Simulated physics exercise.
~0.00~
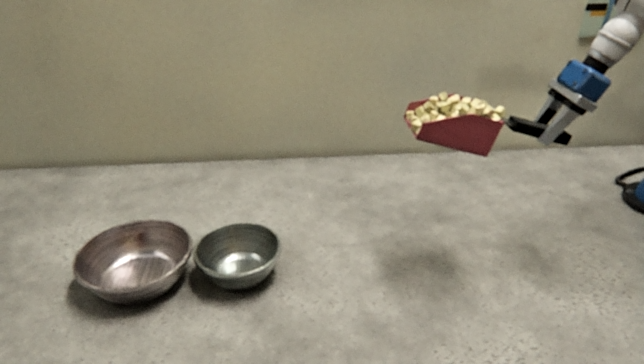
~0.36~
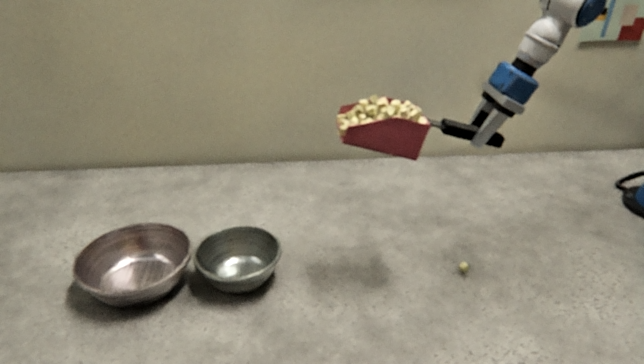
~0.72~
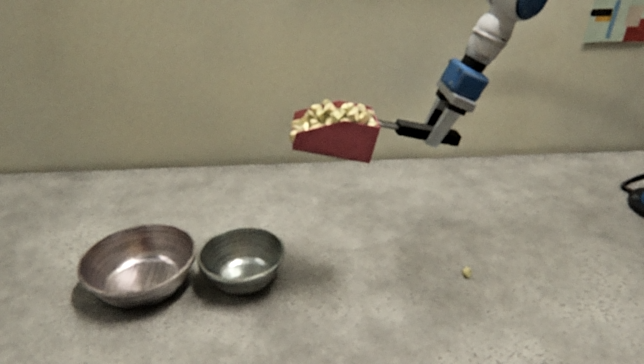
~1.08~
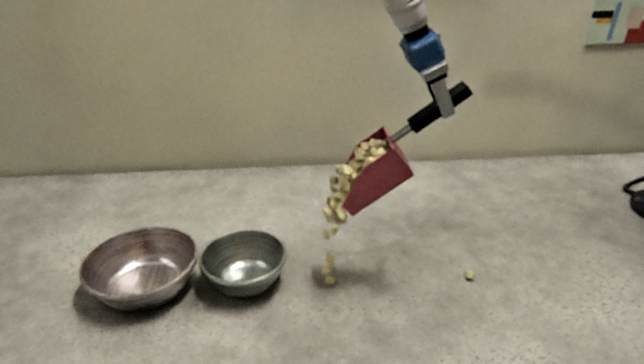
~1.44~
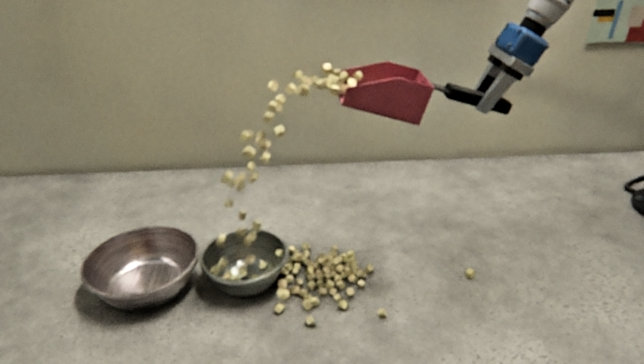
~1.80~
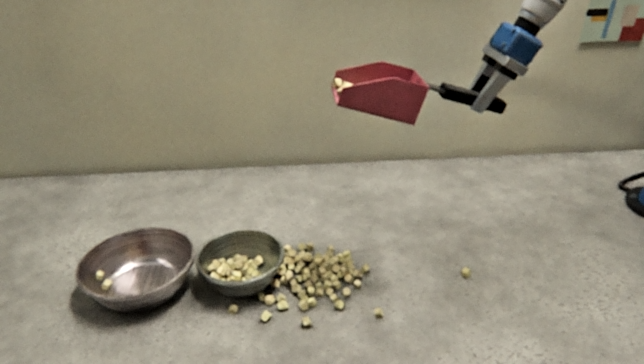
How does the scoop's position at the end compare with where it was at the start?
At the end the scoop is further to the left and a little higher than it was at the start, so it is nearer to the bowls from side to side.
